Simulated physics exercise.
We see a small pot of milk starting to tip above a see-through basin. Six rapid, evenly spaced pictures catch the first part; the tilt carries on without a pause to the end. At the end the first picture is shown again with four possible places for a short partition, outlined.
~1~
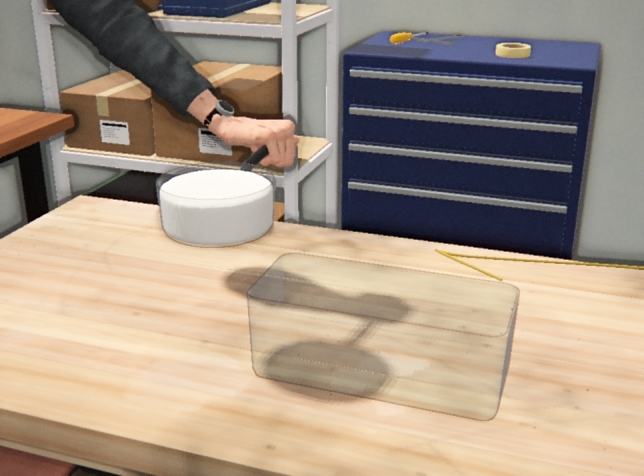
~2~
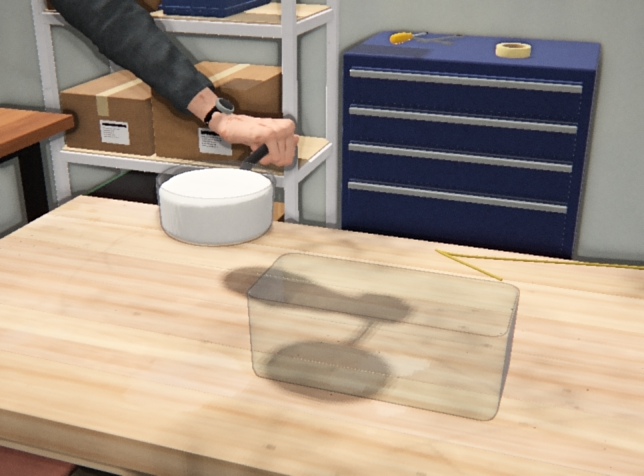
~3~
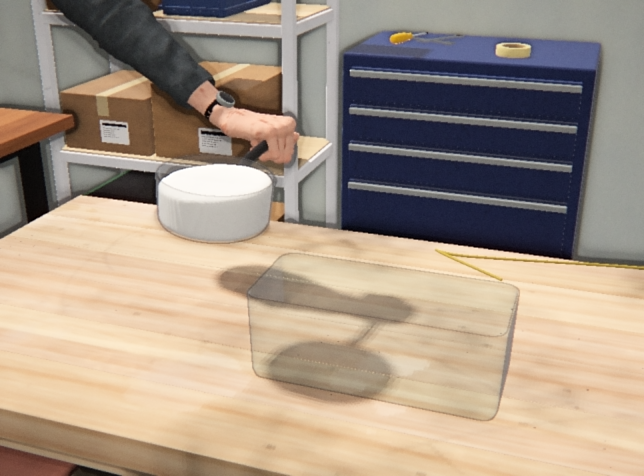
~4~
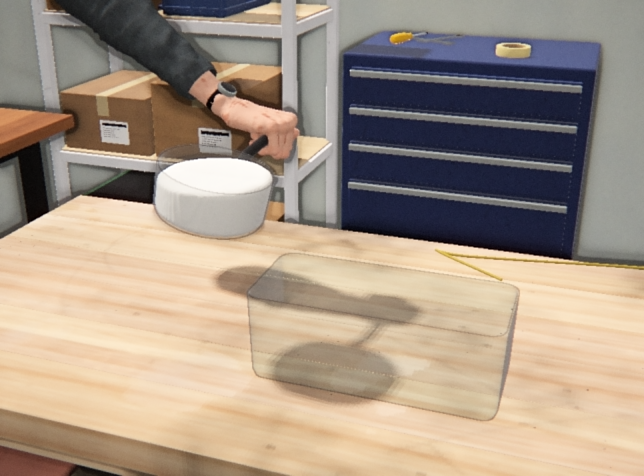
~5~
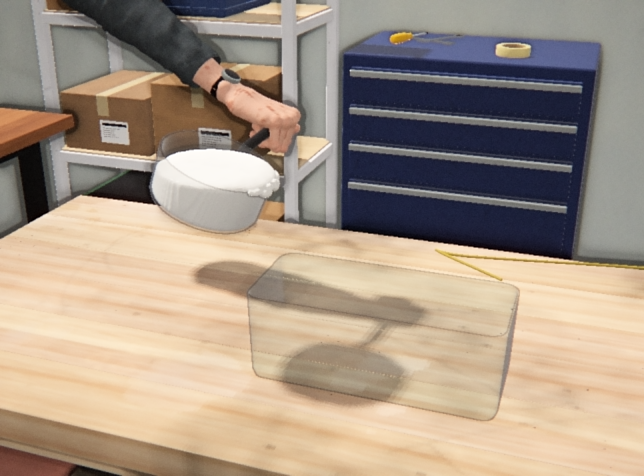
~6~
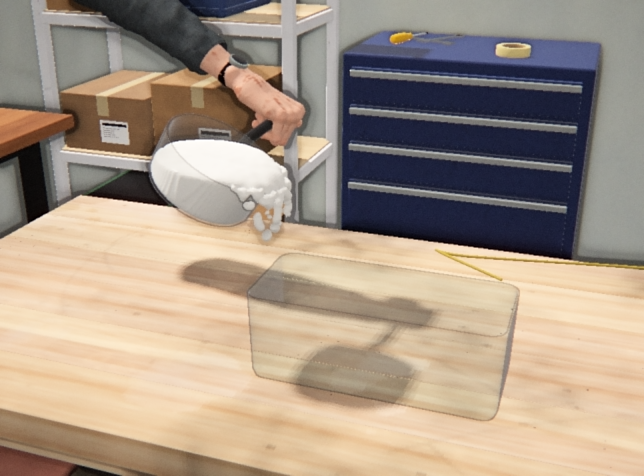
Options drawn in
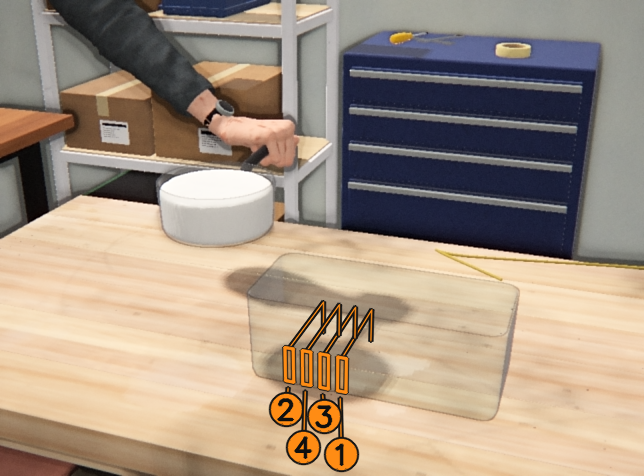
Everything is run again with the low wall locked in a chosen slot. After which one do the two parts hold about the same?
1 is best.
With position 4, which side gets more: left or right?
More ends on the right.
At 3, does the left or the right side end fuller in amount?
The right one.
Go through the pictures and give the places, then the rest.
In the first frame, upright, lip at (268, 185); basin from (254, 371) to (497, 419); nothing has left yet.
In the second frame, upright, lip at (268, 185); nothing has left yet.
In the third frame, tipped about 6°, lip at (268, 185); nothing has left yet.
In the fourth frame, tipped about 12°, lip at (268, 185); nothing has left yet.
In the fifth frame, tipped about 21°, lip at (268, 185); milk is over the lip, down to (271, 191).
In the sixth frame, tipped about 32°, lip at (268, 185); milk is over the lip, down to (271, 234).
In orange, 1 at (340, 398); 2 at (288, 387); 3 at (322, 394); 4 at (305, 391).
If 1 is chosen, about 52 % ends left of the wall and 47 % right of it.
If 2 is chosen, about 6 % ends left of the wall and 94 % right of it.
If 3 is chosen, about 25 % ends left of the wall and 74 % right of it.
If 4 is chosen, about 9 % ends left of the wall and 90 % right of it.
